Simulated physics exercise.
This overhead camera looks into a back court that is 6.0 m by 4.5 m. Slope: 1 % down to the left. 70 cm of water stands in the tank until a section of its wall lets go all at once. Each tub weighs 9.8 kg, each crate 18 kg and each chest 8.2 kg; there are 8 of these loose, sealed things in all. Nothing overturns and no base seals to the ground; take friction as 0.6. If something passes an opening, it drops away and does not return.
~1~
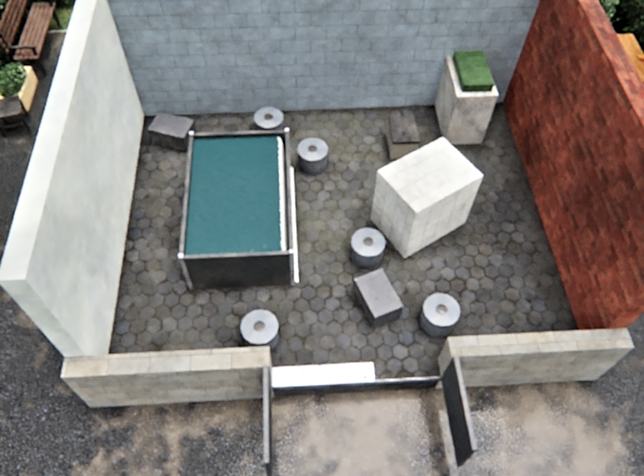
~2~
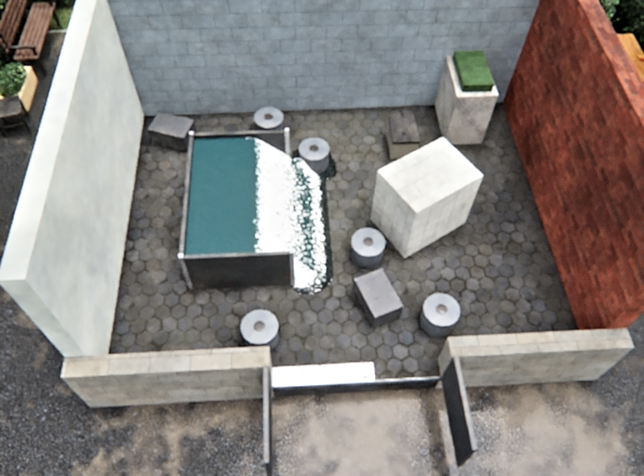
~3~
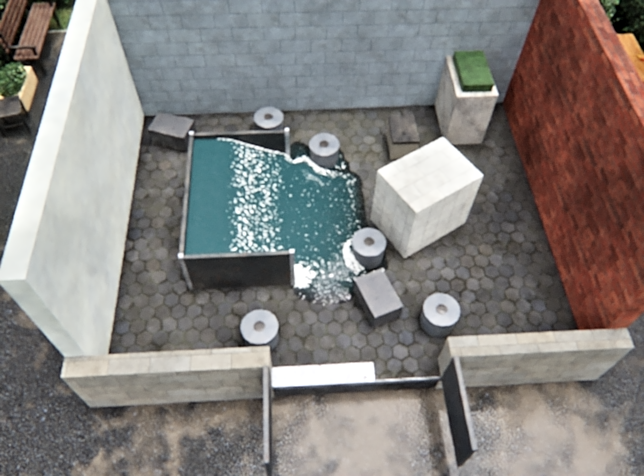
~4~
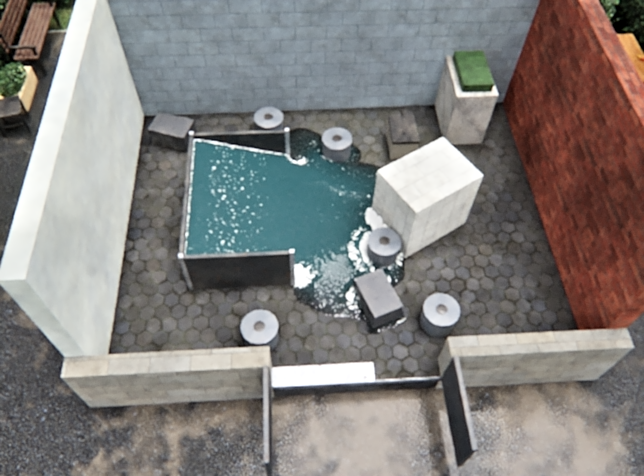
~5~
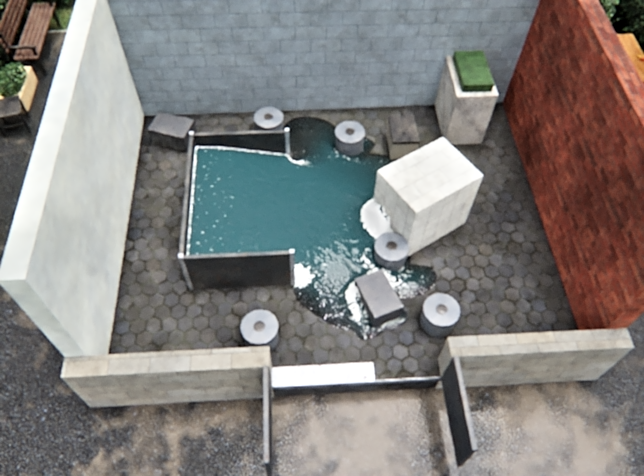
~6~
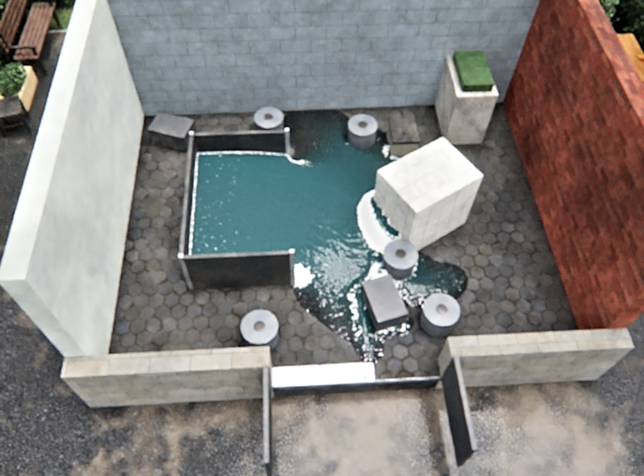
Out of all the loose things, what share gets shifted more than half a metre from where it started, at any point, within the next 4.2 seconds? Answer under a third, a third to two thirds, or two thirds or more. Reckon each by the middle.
Two thirds or more.
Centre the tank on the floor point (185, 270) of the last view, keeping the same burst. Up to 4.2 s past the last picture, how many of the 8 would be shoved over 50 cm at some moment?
Then 6 of them would.
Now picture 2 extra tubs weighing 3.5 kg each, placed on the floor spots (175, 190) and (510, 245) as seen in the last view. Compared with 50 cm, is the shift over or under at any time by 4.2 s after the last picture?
Within it, beyond it.
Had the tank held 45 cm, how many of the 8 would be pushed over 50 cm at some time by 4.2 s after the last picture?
Result: 5.
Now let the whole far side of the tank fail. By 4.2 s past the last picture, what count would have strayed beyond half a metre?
That would give 4.
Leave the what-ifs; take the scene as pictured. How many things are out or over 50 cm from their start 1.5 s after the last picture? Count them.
Answer: 4.
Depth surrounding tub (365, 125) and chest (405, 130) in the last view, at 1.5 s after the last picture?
24 and 28 cm.
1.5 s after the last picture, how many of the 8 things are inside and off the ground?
At that moment 4.
Then, 0.4 s after the last picture 3 of 8 are over 50 cm from their spots; 1 afloat.
Then, 1.5 s after the last picture 4 of 8 are over 50 cm from their spots; 4 afloat.
Then, 2.8 s after the last picture 6 of 8 are over 50 cm from their spots; 3 afloat.
Then, 4.2 s after the last picture 6 of 8 are over 50 cm from their spots, and 6 have been at some point; 4 afloat.
